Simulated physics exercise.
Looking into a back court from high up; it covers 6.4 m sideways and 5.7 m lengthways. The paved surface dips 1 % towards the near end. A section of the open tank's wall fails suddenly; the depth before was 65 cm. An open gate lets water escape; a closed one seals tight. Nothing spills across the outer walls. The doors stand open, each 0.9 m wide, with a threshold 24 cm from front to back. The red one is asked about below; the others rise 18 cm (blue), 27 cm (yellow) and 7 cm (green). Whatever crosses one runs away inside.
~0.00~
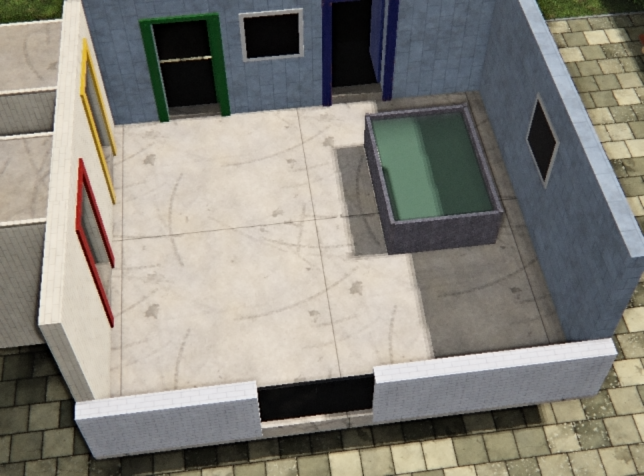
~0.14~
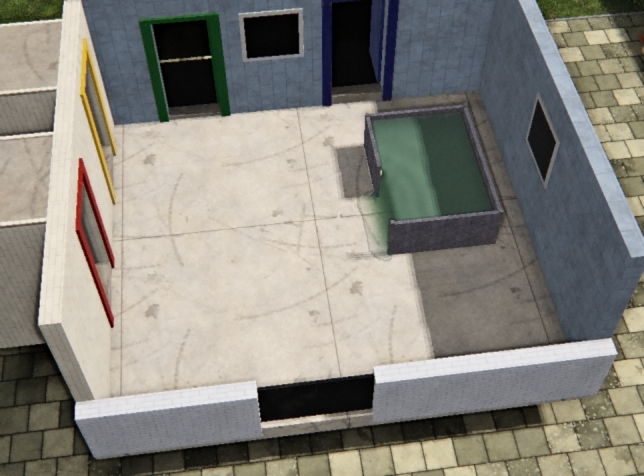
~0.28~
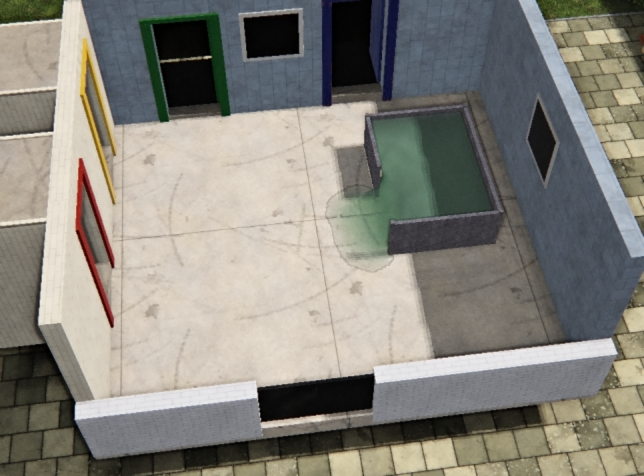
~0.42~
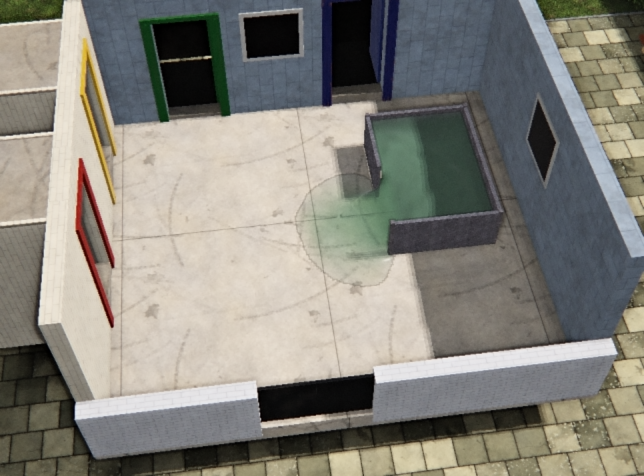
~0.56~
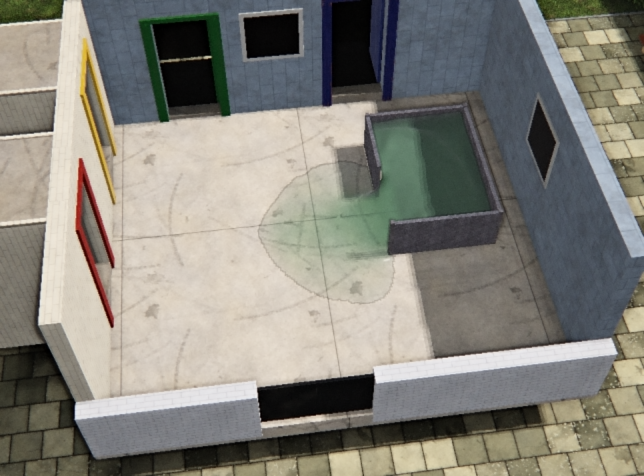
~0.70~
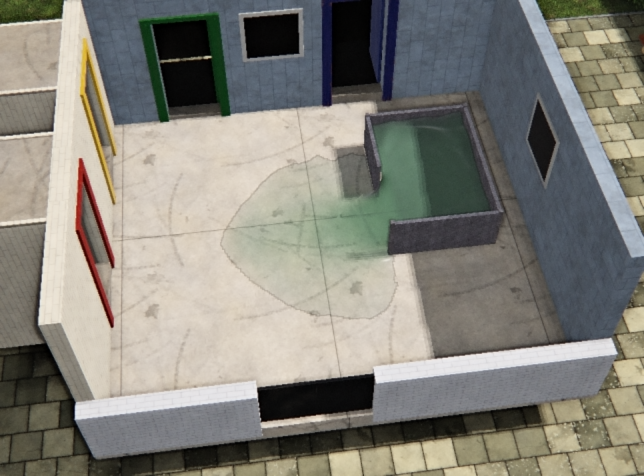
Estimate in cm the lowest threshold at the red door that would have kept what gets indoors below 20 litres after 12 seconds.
Some 17 cm above the ground.
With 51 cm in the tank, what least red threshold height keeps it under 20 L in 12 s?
Then roughly 12.0 cm.
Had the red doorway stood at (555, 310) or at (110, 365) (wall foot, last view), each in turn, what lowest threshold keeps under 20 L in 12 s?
About 6.5 and 16 cm.
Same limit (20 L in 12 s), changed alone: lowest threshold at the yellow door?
About 10.5 cm at yellow.
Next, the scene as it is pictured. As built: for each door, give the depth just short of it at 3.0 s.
In cm: Red 19, blue 0, yellow 14, green 3.
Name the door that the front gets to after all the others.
The blue one.
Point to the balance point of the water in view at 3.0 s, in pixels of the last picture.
At about (281, 244).
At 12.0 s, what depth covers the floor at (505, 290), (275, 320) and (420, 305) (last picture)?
About 8, 6 and 5 cm.
After 1.4 s water covers 40 % of the floor, deepest (32 cm) near (372, 237); 13 cm at the red door, 0 litres in over its 17 cm threshold.
After 3.0 s water covers 60 % of the floor, deepest (32 cm) near (111, 417); 19 cm at the red door, 15 litres in over its 17 cm threshold.
After 12.0 s water covers 100 % of the floor, deepest (13 cm) near (516, 213); 8 cm at the red door, 18 litres in over its 17 cm threshold.
At the red door as built, the water arrived by 1.3 s and peaked near 24 cm at 2.2 s.
With a threshold of 14.5 cm, 39 litres would have come in within the 12 s; with 19.5 cm, 6 litres. So under 20 litres takes about 17 cm.
